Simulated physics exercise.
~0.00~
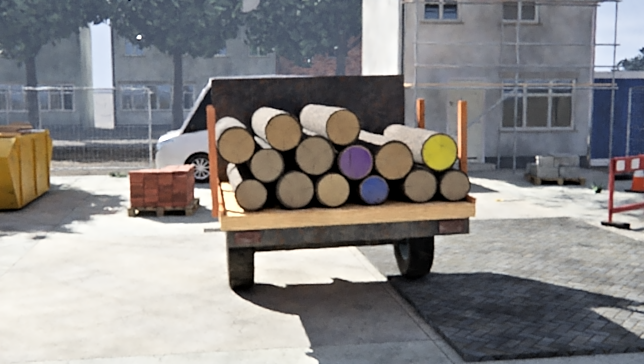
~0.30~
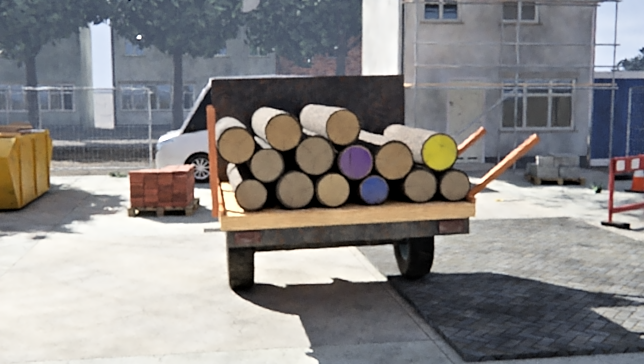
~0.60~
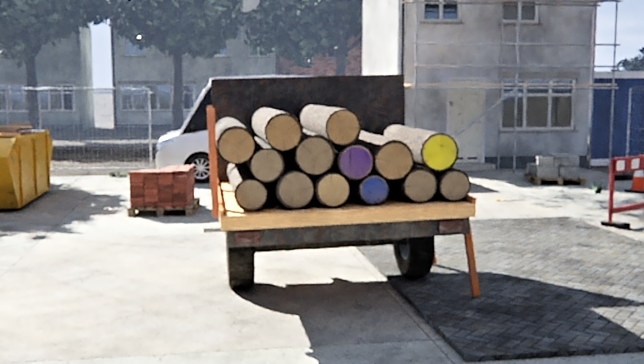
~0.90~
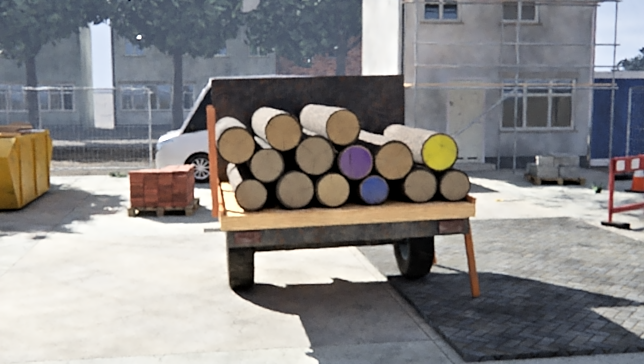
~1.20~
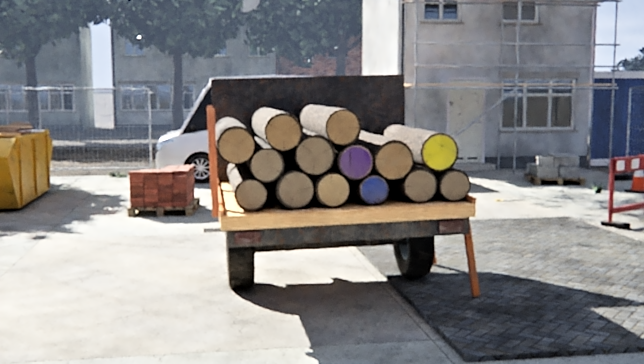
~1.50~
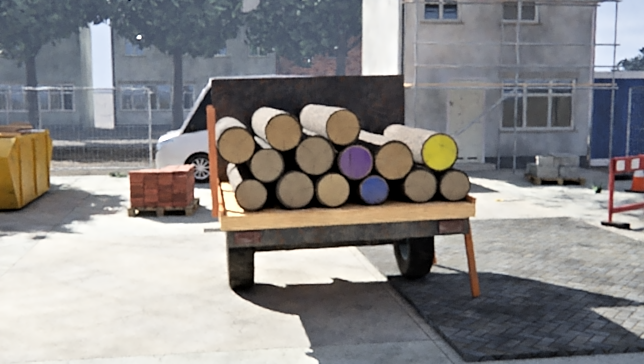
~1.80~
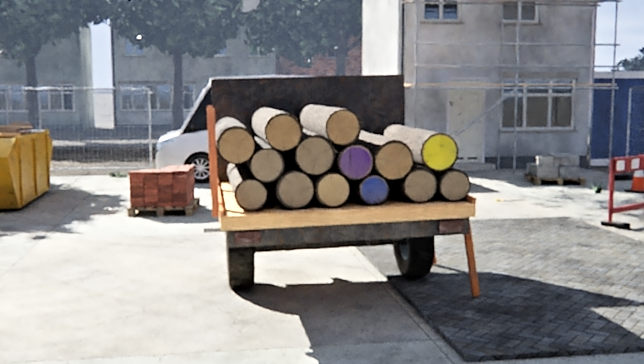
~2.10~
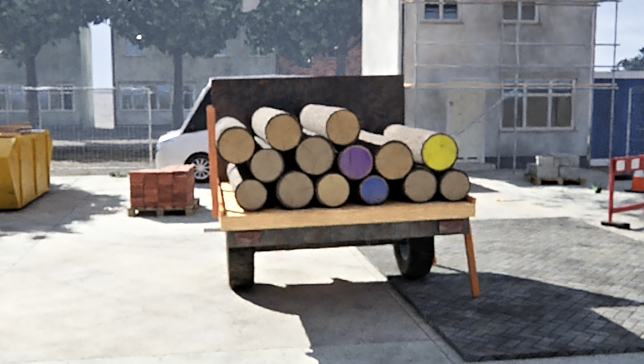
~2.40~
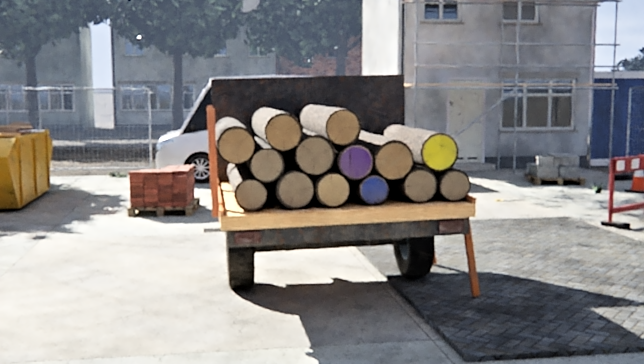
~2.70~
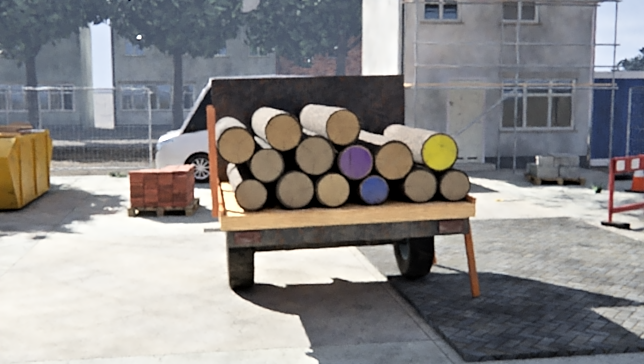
A trailer's right posts swing down, but its stacked logs all stay in place.
